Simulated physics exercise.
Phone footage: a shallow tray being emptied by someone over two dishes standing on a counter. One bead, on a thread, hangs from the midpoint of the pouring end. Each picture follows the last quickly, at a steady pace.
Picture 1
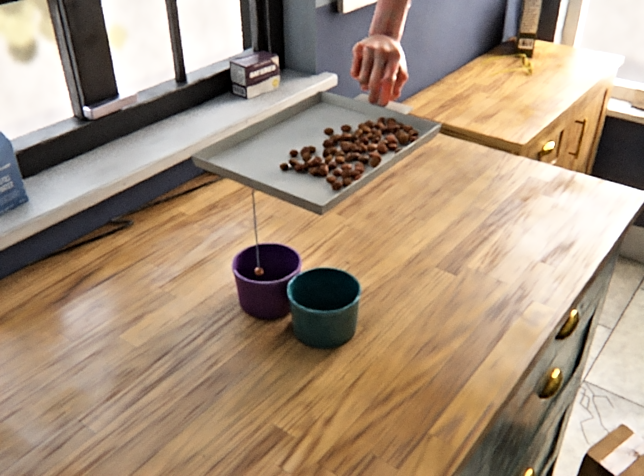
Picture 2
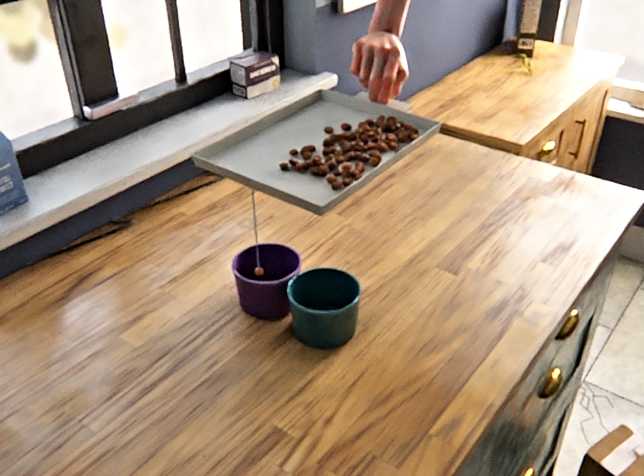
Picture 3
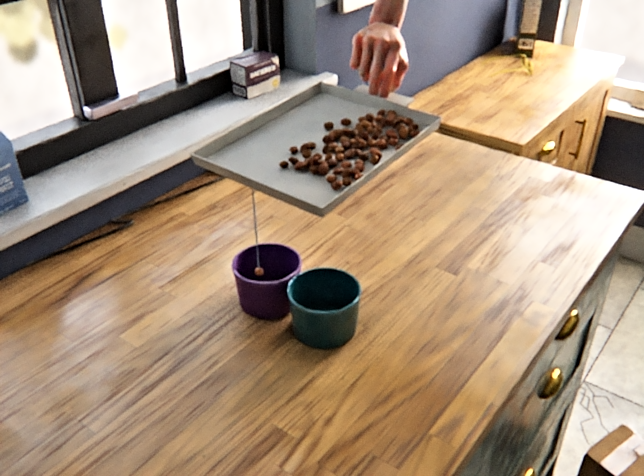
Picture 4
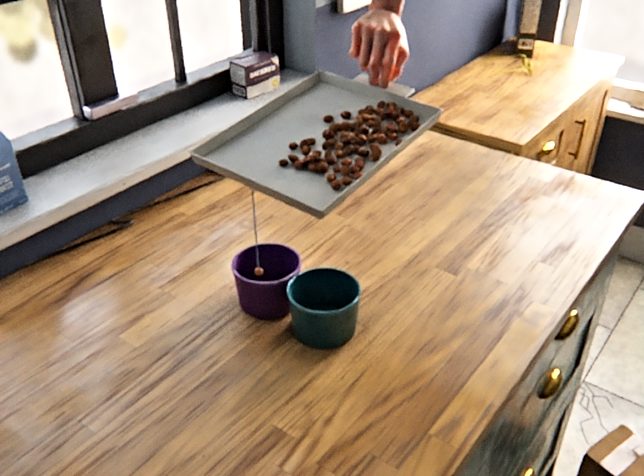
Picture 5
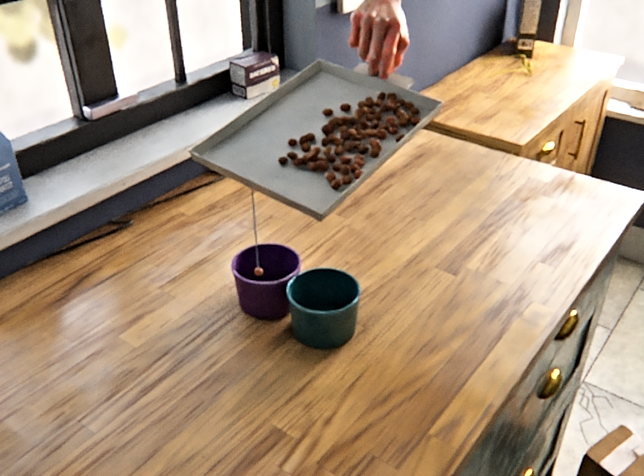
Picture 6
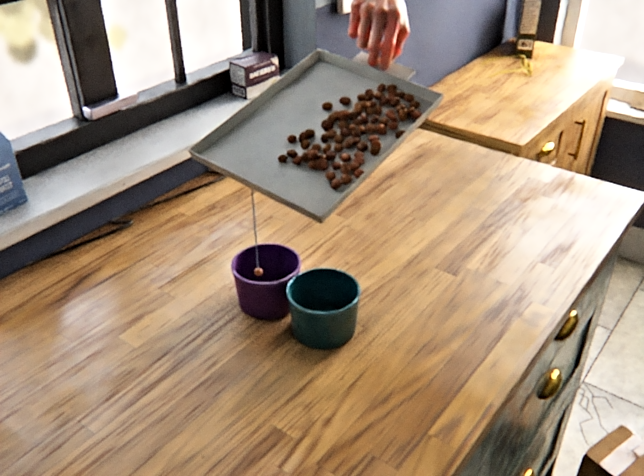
A hand gradually raised the far side of a gray tray of brown dog kibble, tilting it toward the purple and teal dishes on a wooden counter, while the hanging bead barely moved.
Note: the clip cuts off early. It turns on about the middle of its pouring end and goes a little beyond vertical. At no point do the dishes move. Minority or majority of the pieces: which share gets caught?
Minority.
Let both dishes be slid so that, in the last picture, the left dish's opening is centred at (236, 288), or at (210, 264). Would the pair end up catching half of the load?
Taking the places in turn, it's past half and then shy of half.
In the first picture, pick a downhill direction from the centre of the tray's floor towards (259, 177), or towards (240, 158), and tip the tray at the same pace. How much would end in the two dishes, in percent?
That comes to 0 per cent the first time and 0 per cent the second.
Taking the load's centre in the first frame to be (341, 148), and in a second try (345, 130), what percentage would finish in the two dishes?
You'd get 20 % the first time and 20 % the second.
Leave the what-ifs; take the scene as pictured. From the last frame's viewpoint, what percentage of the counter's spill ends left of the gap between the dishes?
My estimate is some 50 per cent.
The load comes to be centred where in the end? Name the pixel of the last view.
At about (296, 360), give or take.
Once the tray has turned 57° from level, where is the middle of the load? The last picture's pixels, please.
Check around (316, 194) in the last picture.
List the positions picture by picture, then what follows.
The first picture shows corners of the pouring end at (195, 154) and (321, 203), level; middle of the load at (354, 148), bits of dog kibble; left dish at (245, 294); right dish at (303, 323); bead on its thread at (259, 272).
The second picture shows corners of the pouring end at (195, 154) and (321, 203), level; middle of the load at (354, 147).
The third picture shows corners of the pouring end at (194, 153) and (321, 205), tipped barely, lowest at the right corner; middle of the load at (354, 143).
The fourth picture shows corners of the pouring end at (193, 151) and (321, 208), tipped a little, lowest at the right corner; middle of the load at (354, 138).
The fifth picture shows corners of the pouring end at (192, 150) and (321, 211), tipped a little, lowest at the right corner; middle of the load at (353, 134).
The sixth picture shows corners of the pouring end at (192, 149) and (320, 213), tipped a little, lowest at the right corner; middle of the load at (353, 129); left dish at (245, 294); right dish at (302, 324).
Soon, tray tipped steeply; nearly all on the tray; a small part in the air.
A while on, tray tipped right over; about a quarter on the tray; a small part in the right dish; about two thirds outside both; a small part in the air.
Towards the end, tray tipped past a quarter turn; about a quarter in the right dish; most outside both.
Finally, tray tipped past a quarter turn; about a quarter in the right dish; none in the left dish; most outside both.
